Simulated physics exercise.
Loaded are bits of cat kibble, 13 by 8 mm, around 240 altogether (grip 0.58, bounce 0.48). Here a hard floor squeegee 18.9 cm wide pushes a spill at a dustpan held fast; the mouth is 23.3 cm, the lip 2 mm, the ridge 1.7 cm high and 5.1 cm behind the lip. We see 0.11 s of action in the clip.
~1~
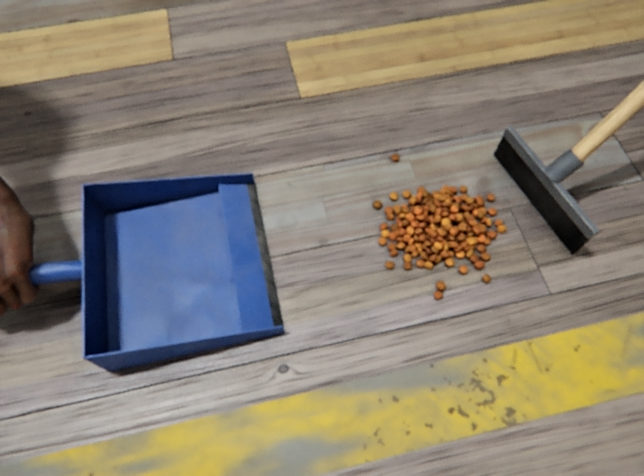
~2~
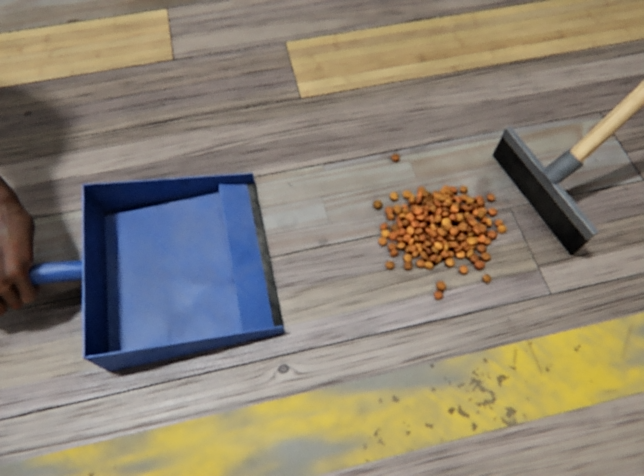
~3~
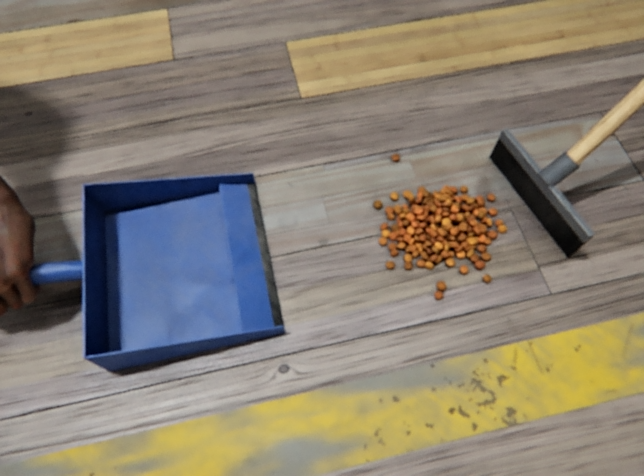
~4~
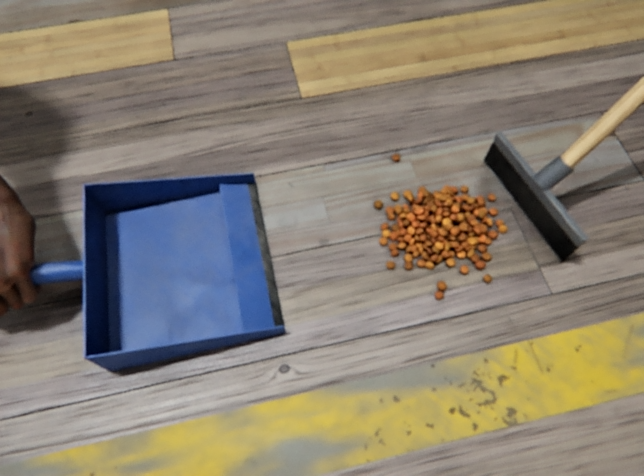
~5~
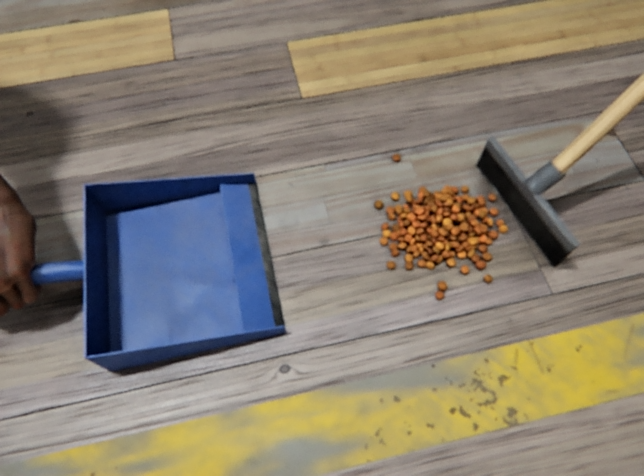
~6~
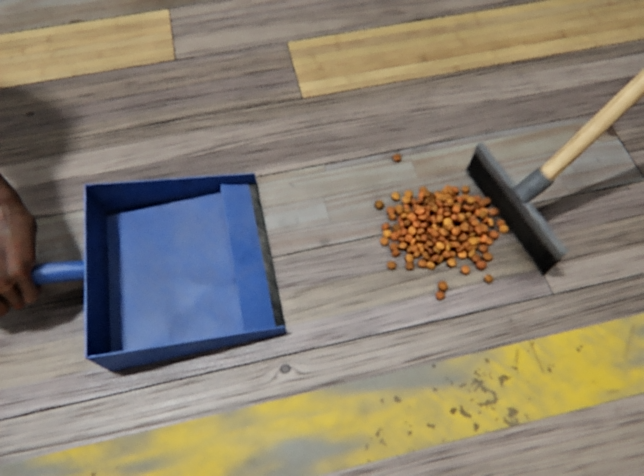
A squeegee with a wooden handle slid slowly left across the wood floor to the edge of a pile of brown kibble, barely nudging it, while a hand held a blue dustpan still.
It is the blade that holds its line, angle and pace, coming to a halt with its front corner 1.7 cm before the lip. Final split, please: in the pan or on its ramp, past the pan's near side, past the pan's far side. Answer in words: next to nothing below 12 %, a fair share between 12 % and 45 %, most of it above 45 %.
Pan - a fair share; near side - a fair share; far side - next to nothing.
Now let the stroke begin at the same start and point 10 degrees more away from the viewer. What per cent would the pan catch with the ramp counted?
About 40 percent would end up there.
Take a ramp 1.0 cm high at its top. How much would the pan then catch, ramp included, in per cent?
It would be roughly 30 percent.
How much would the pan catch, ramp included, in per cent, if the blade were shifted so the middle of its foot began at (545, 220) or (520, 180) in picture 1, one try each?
Some 15 and 35 per cent.
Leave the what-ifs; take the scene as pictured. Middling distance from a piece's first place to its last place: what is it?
Median: Approx. 28 cm.
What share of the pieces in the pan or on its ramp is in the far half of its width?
Around 10 percent.
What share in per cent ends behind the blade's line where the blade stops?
Estimate: About 20 %.
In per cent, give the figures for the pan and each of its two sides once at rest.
Pan 30, near side 35, far side 0.
Then, 0.16 s after the last picture, middle of the blade 18 cm from the lip; 0 % over the lip, far side 0 %, near side 5 %.
Then, 0.27 s after the last picture, middle of the blade 8 cm from the lip; 0 % over the lip, far side 0 %, near side 25 %.
Then, 0.51 s after the last picture, middle of the blade 4 cm from the lip; 30 % over the lip, far side 0 %, near side 35 %.
In the end, pan 30 %, near side 35 %, far side 0 %, in front of the lip or behind the blade 35 %.
